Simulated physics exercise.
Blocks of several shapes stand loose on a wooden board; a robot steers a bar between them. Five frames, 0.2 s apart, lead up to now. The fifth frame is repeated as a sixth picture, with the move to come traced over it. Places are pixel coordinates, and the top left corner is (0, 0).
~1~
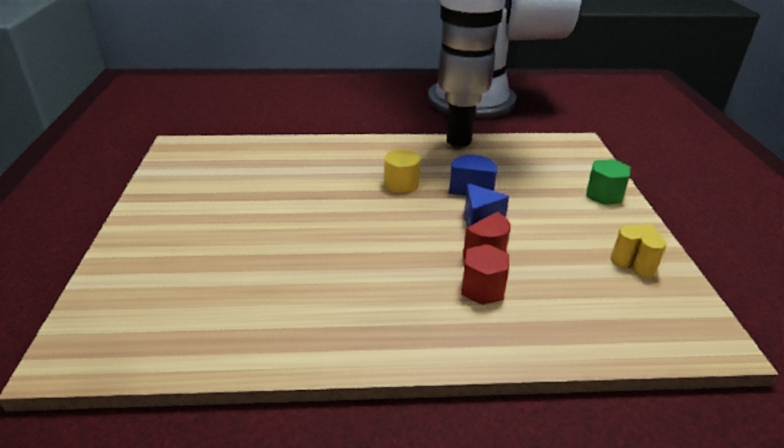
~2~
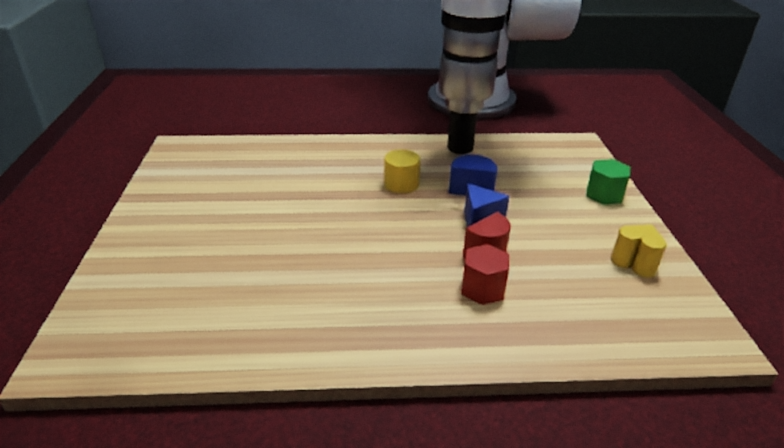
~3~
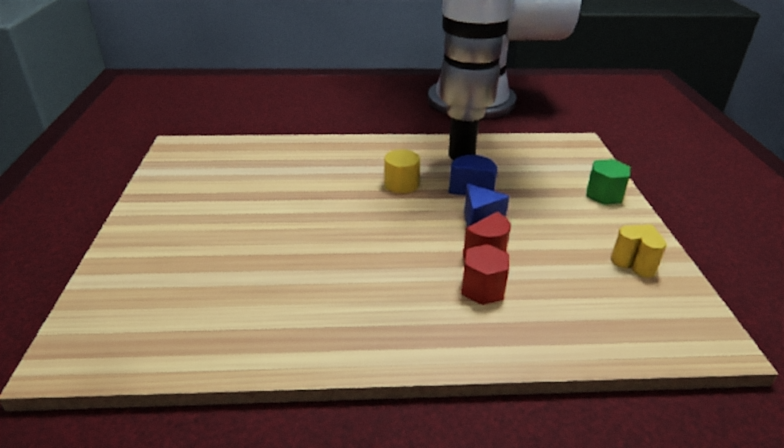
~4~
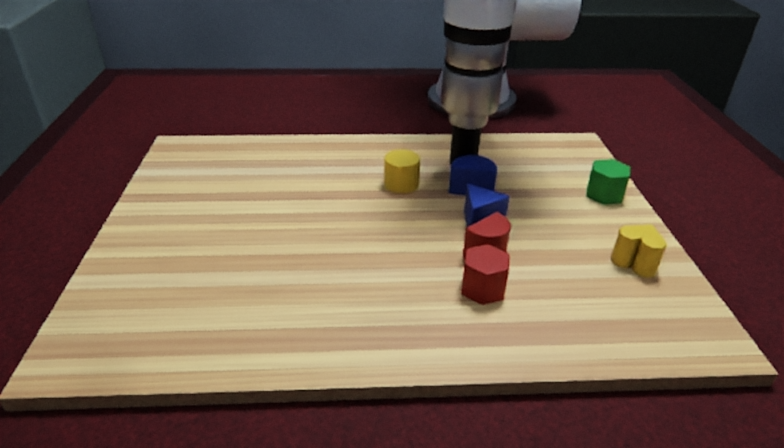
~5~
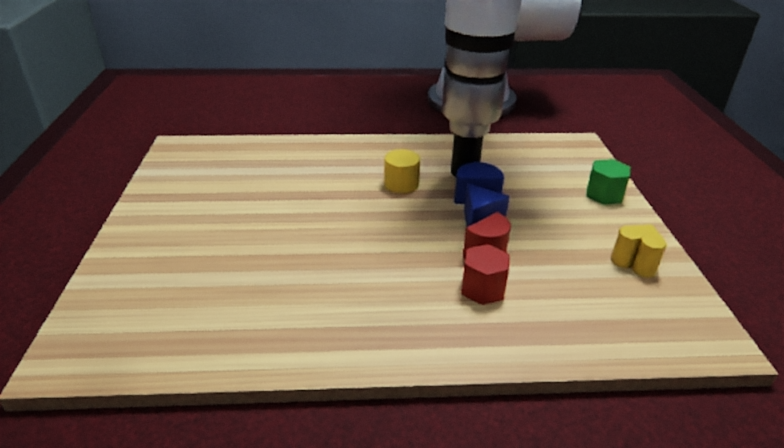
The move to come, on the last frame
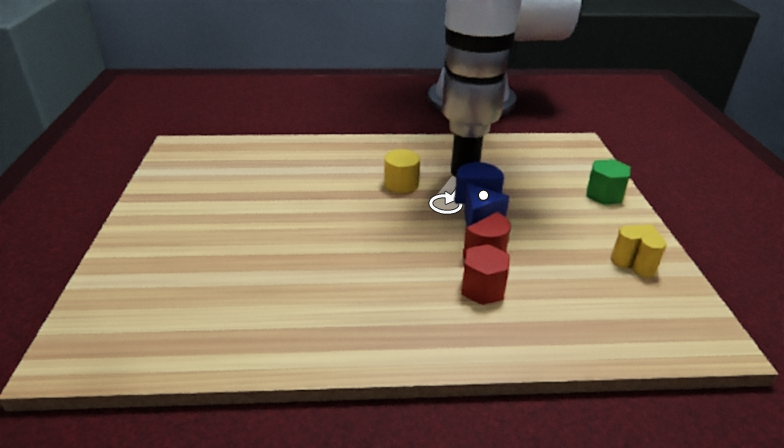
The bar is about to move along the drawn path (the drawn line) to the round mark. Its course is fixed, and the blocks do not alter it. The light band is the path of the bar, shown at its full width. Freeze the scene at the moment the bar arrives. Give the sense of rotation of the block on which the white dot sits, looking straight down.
Prediction: Counterclockwise.
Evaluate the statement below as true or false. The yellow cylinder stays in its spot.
My answer: True.
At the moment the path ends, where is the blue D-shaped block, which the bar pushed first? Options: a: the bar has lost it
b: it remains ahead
My answer is option a.
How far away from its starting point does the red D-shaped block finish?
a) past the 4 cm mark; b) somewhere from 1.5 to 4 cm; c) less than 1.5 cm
The one that fits is c, less than 1.5 cm.
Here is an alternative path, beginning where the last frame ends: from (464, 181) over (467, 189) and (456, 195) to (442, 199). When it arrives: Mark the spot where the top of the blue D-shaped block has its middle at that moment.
Around pixel (480, 182).
Drawn move, straight from (464, 181) to (446, 204); the dot is on the blue three-sided block.
On the path given first. Halfway along, bar at (456, 184); blue D-shaped block at (480, 180), turned 15° anticlockwise; blue three-sided block at (486, 199), turned 20° anticlockwise.
At the end, bar at (447, 196); yellow cylinder still; blue D-shaped block at (480, 187); blue three-sided block at (488, 203), turned 40° anticlockwise; red D-shaped block at (496, 227), turned 15° clockwise.
